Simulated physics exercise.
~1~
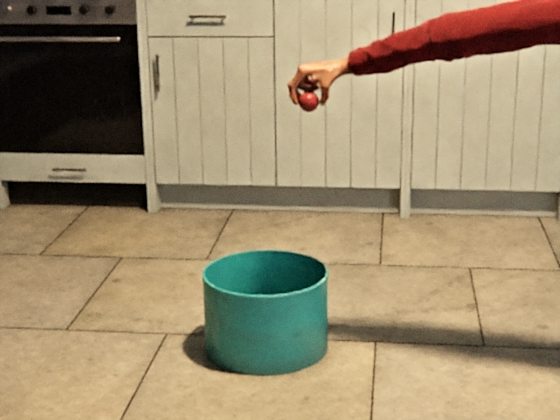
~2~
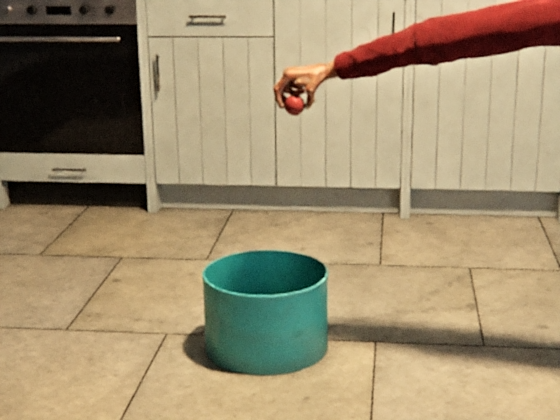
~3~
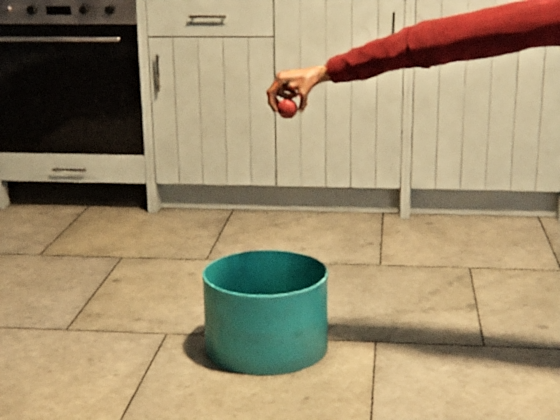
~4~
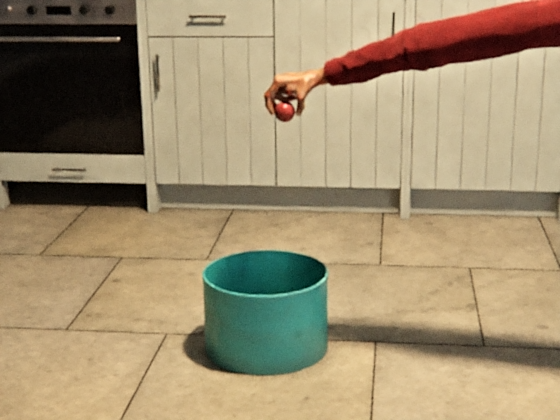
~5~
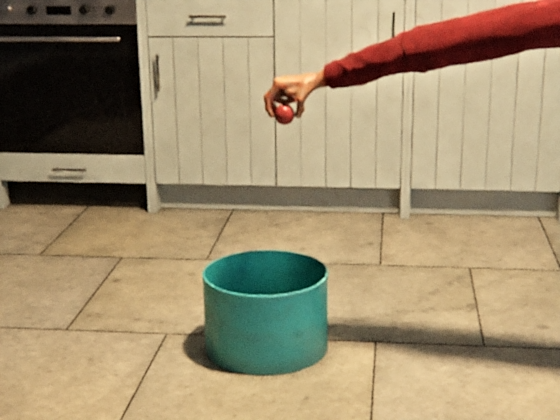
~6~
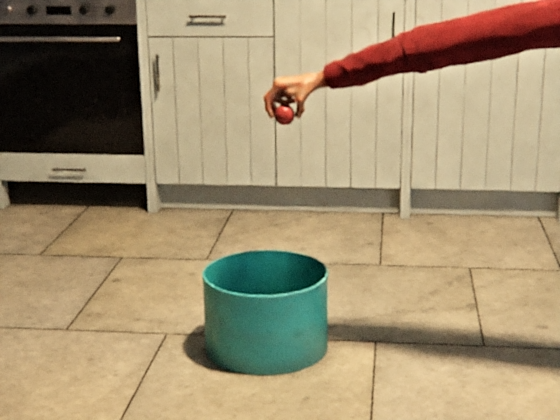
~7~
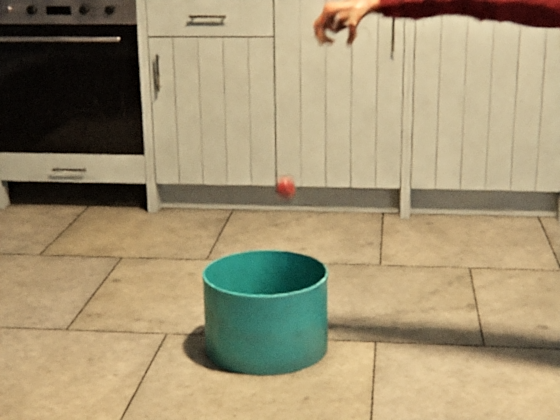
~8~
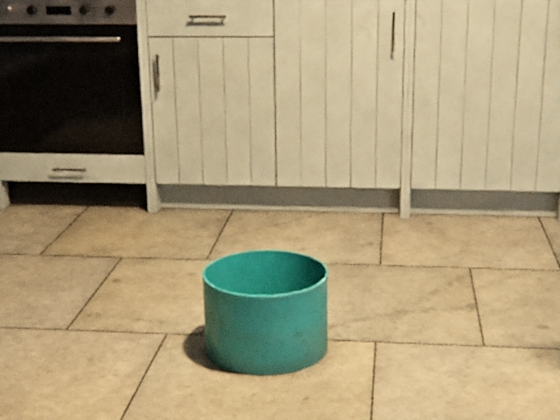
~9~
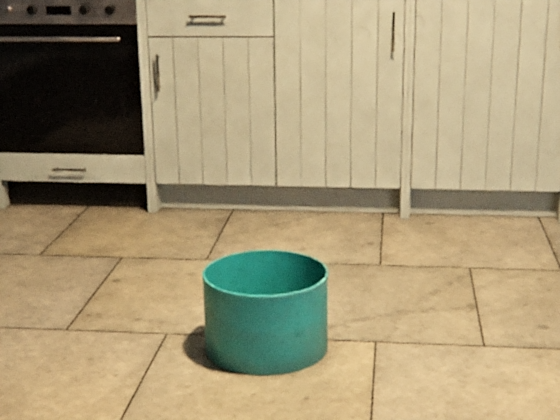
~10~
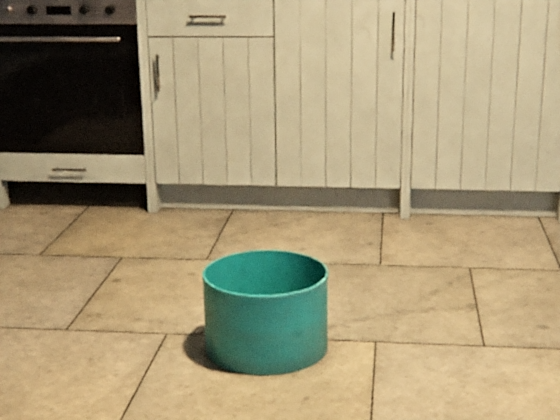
A hand in a red sleeve reaches in from the right, holding a small red tomato high above a round, open teal container on a tiled kitchen floor. The still view looks slightly down toward pale panelled cupboards, with a dark oven at the left. The hand shifts a little to the left until the tomato is over the container, then holds almost steady. The fingers let go, and the tomato falls as the arm draws back to the right. It drops into the container, out of sight, leaving the teal container standing alone on the floor.
